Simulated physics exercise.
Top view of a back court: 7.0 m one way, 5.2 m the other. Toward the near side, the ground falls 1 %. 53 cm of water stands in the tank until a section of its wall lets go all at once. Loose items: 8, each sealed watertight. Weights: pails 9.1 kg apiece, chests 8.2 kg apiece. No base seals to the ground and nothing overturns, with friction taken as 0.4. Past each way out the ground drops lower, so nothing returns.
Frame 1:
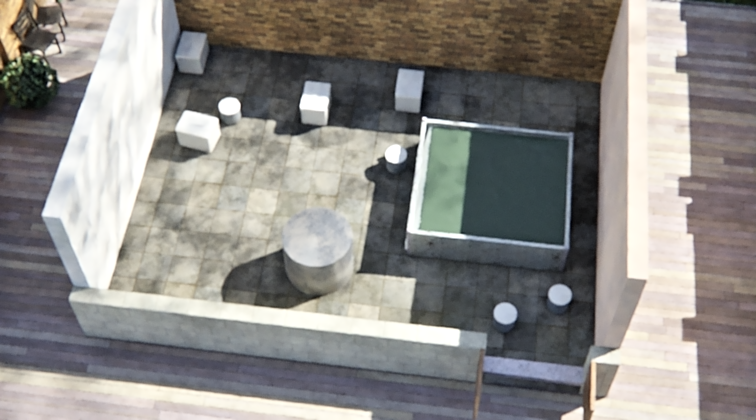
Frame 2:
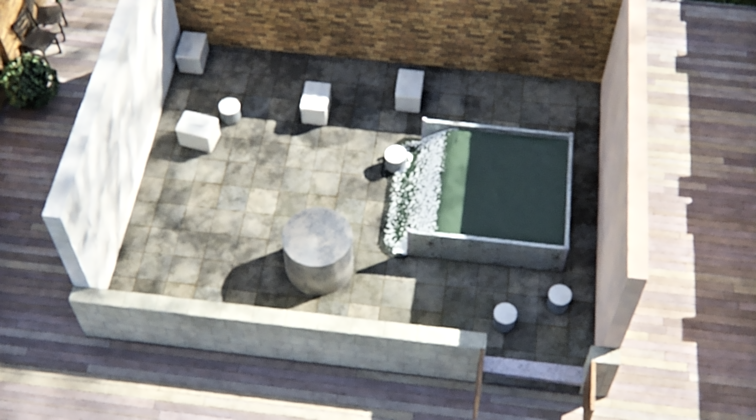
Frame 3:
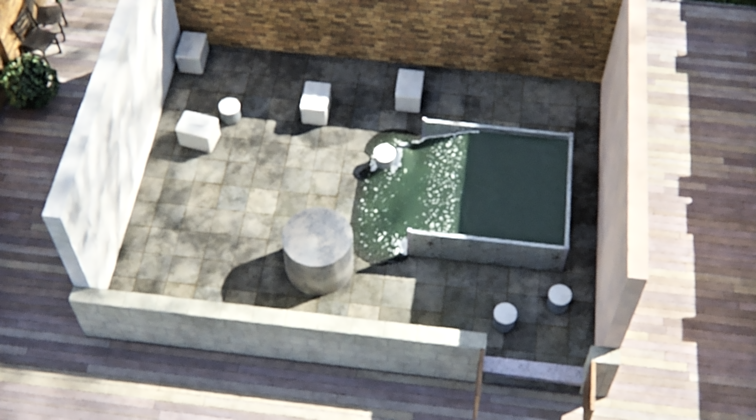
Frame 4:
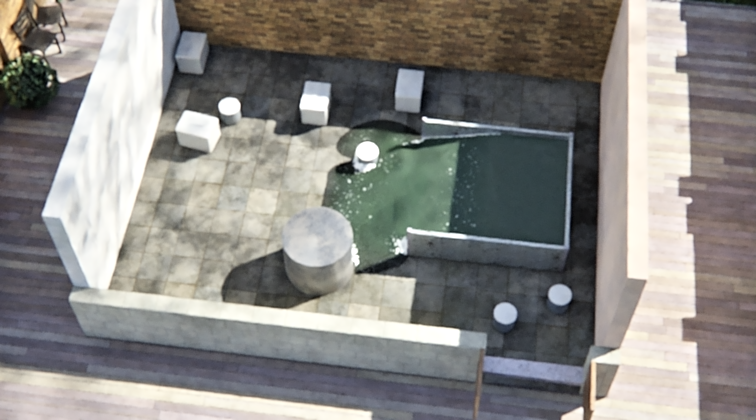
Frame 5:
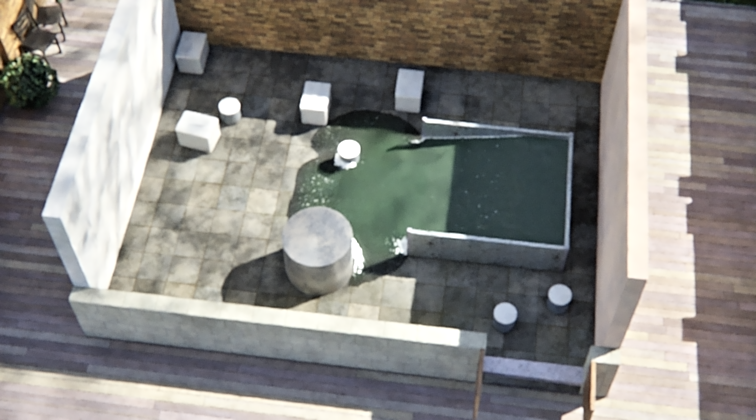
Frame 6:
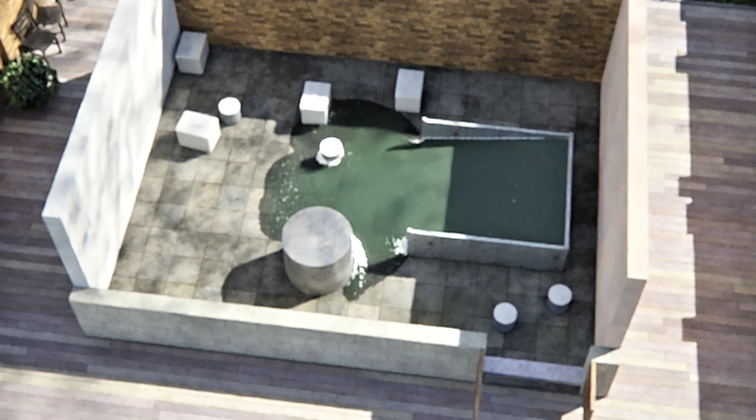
In the video, seen from above, green water pours from the open left side of a raised rectangular tank in a walled courtyard, spreading across the paving around a large cylinder and pushing one small white pail leftward.
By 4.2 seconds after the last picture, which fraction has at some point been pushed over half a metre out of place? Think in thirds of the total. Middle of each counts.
Most likely the fraction ends up somewhere in the middle, I'd say.
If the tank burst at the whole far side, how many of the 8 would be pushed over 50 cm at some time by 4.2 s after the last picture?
The answer then is 4.
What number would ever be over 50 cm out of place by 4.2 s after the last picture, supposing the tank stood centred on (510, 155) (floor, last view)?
5.
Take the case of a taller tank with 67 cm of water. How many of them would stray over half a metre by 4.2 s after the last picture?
Then the count would be 5.
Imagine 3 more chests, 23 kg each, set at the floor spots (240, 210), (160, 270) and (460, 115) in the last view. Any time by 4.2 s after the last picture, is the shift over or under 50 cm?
Taking them one by one: It goes beyond, then it goes beyond, then it stays within.
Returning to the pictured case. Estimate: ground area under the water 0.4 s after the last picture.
The covered patch comes to about 14 m2.
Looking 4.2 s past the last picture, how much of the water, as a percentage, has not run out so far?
I'd say some 100 percent hasn't gone yet.
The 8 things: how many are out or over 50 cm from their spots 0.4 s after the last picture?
I make it 1 by then.
Then, 0.4 s after the last picture 1 of 8 are over 50 cm from their spots; 0 afloat.
Then, 1.5 s after the last picture 3 of 8 are over 50 cm from their spots; 1 afloat.
Then, 2.8 s after the last picture 4 of 8 are over 50 cm from their spots; 5 afloat.
Then, 4.2 s after the last picture 5 of 8 are over 50 cm from their spots, and 5 have been at some point; 5 afloat.
